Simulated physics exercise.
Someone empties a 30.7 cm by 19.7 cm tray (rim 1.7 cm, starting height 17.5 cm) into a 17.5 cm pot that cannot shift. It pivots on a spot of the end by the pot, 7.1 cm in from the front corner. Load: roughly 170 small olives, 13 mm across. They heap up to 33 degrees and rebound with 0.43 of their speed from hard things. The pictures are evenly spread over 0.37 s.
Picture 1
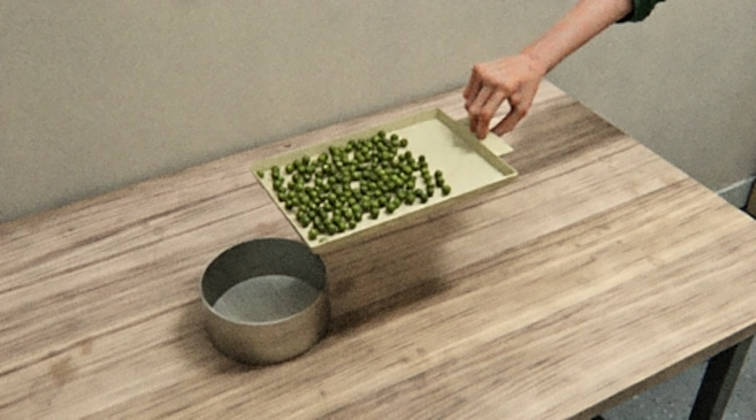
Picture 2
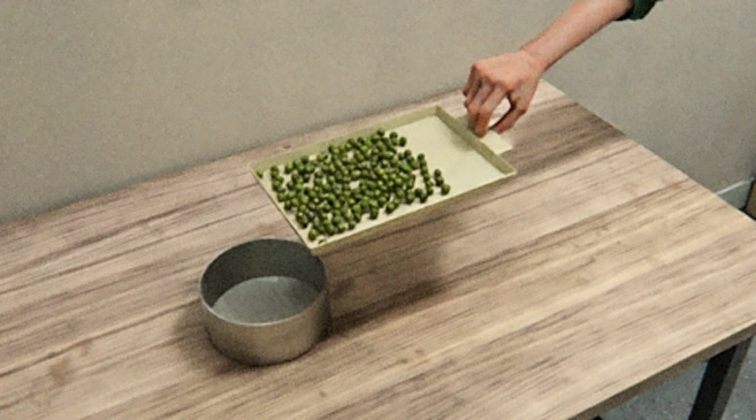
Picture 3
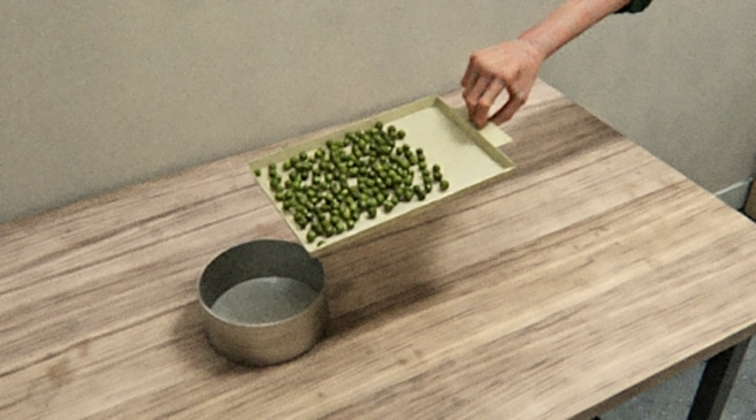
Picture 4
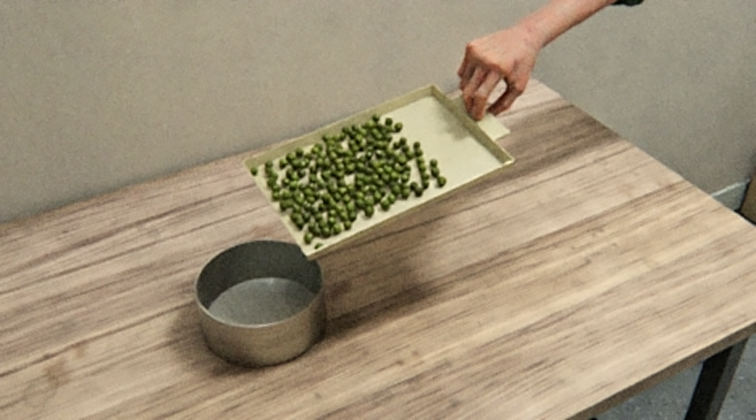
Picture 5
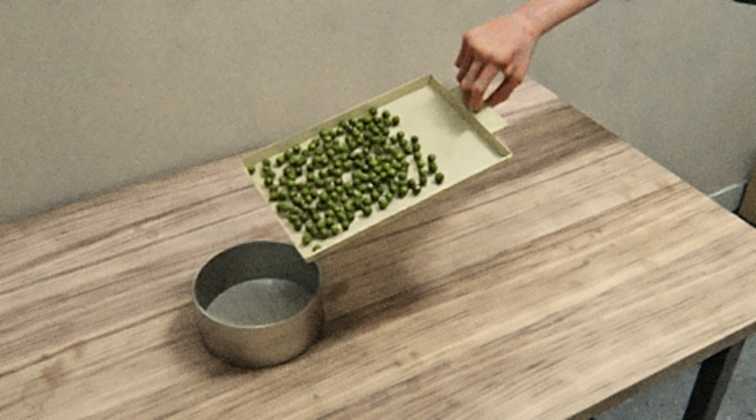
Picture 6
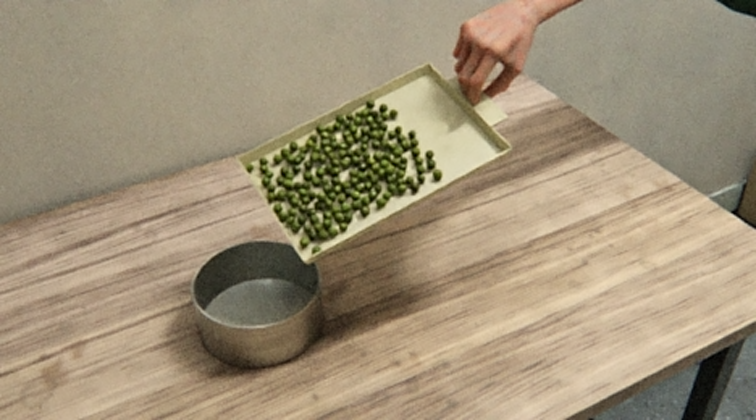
Small green olives lying on a pale tray as a hand slowly raises its right end beside a round metal pot.
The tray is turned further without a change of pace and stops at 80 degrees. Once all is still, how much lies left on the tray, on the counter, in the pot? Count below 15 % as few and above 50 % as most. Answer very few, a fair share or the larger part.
Tray the larger part, counter very few, pot very few.
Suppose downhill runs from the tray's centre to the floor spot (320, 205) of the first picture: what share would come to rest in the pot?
Some 0 per cent.
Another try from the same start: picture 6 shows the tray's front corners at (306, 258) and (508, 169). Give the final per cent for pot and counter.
Pot 0, counter 5.
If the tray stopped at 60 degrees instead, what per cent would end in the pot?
In that case some 0 per cent.
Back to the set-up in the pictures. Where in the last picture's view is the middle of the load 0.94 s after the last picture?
At about (318, 186).
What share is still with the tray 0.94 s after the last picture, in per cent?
About 95 per cent.
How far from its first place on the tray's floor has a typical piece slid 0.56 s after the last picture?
Roughly 4 cm.
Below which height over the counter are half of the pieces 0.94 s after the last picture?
About 24 cm.
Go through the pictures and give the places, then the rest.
In the first picture, tray tilt 0 degrees, front corners at (313, 244) and (513, 172); middle of the pieces at (356, 176); pot at (264, 278).
In the second picture, tray tilt 1 degrees, front corners at (312, 245) and (513, 171); middle of the pieces at (355, 175).
In the third picture, tray tilt 5 degrees, front corners at (311, 248) and (512, 165), lowest corner left front; middle of the pieces at (353, 172).
In the fourth picture, tray tilt 9 degrees, front corners at (308, 251) and (510, 159), lowest corner left front; middle of the pieces at (350, 169).
In the fifth picture, tray tilt 12 degrees, front corners at (306, 254) and (508, 154), lowest corner left front; middle of the pieces at (347, 166).
In the sixth picture, tray tilt 16 degrees, front corners at (305, 256) and (507, 147), lowest corner left front; middle of the pieces at (345, 164); pot at (256, 281).
Then, 0.56 s after the last picture, tilt 46 degrees; the tray holds 100 %, the pot 0 %.
Then, 0.94 s after the last picture, tilt 67 degrees; the tray holds 95 %, the pot 0 %.
Then, 1.40 s after the last picture, tilt 80 degrees; the tray holds 95 %, the pot 0 %.
In the end, tray 95 %, counter 5 %, pot 0 %.
